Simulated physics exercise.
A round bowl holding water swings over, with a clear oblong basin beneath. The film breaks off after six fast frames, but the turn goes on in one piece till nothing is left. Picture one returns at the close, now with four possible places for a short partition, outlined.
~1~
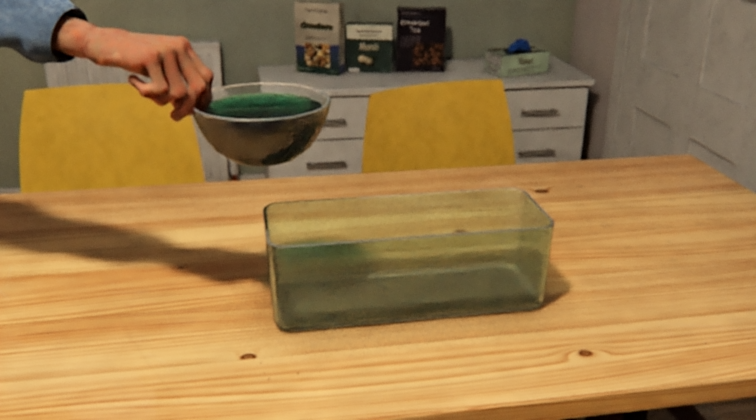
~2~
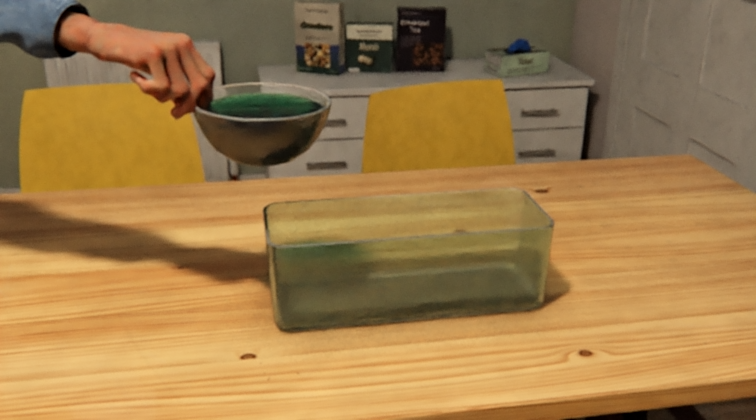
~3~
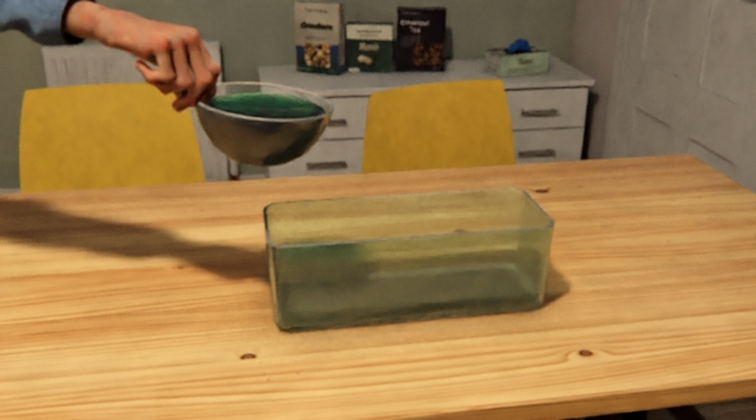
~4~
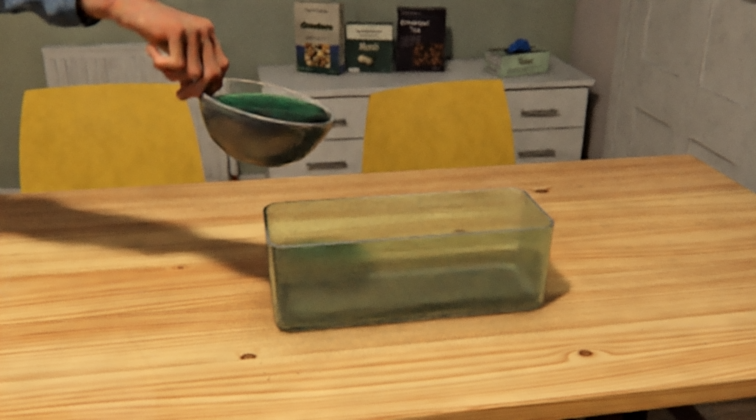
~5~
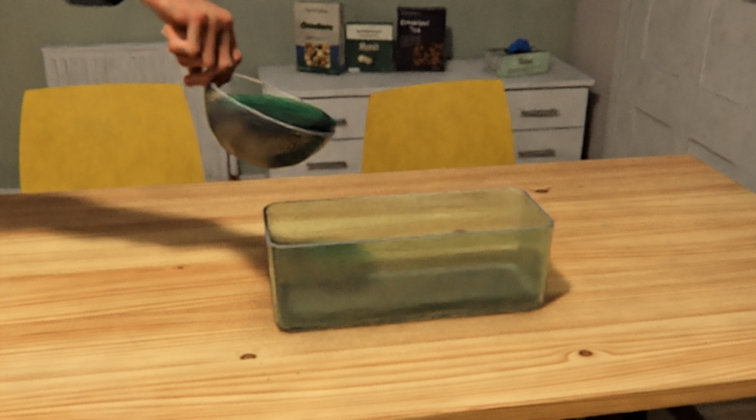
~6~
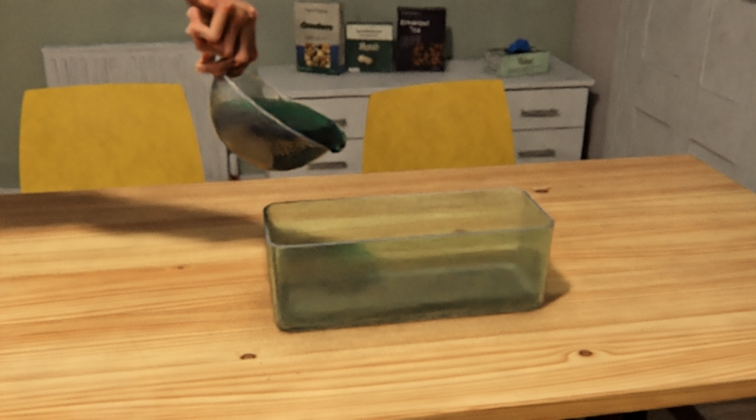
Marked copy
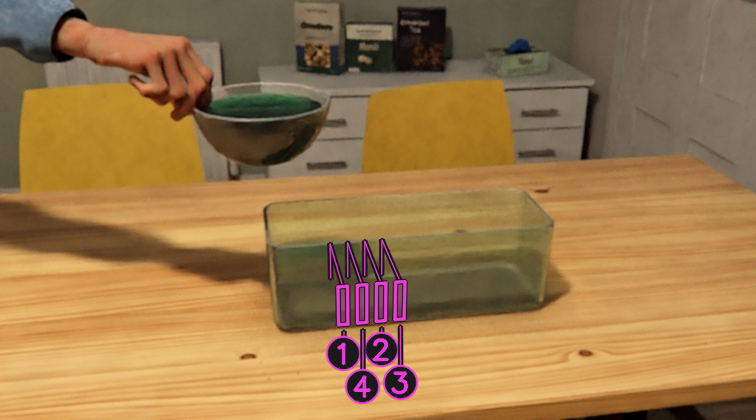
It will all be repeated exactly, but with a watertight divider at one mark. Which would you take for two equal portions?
I would pick position 2.
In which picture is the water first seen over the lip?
In picture 5.
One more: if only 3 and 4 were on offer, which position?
That would be 4.
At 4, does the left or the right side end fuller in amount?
The right one.
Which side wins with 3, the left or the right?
The left side.
On the marked copy, 1 at (343, 331); 2 at (381, 328); 3 at (400, 326); 4 at (362, 329).
Choosing 1, about 12 % ends left of the wall and 85 % right of it; 4 % is lost outside.
Choosing 2, about 51 % ends left of the wall and 43 % right of it; 6 % is lost outside.
Choosing 3, about 72 % ends left of the wall and 16 % right of it; 12 % is lost outside.
Choosing 4, about 28 % ends left of the wall and 68 % right of it; 4 % is lost outside.
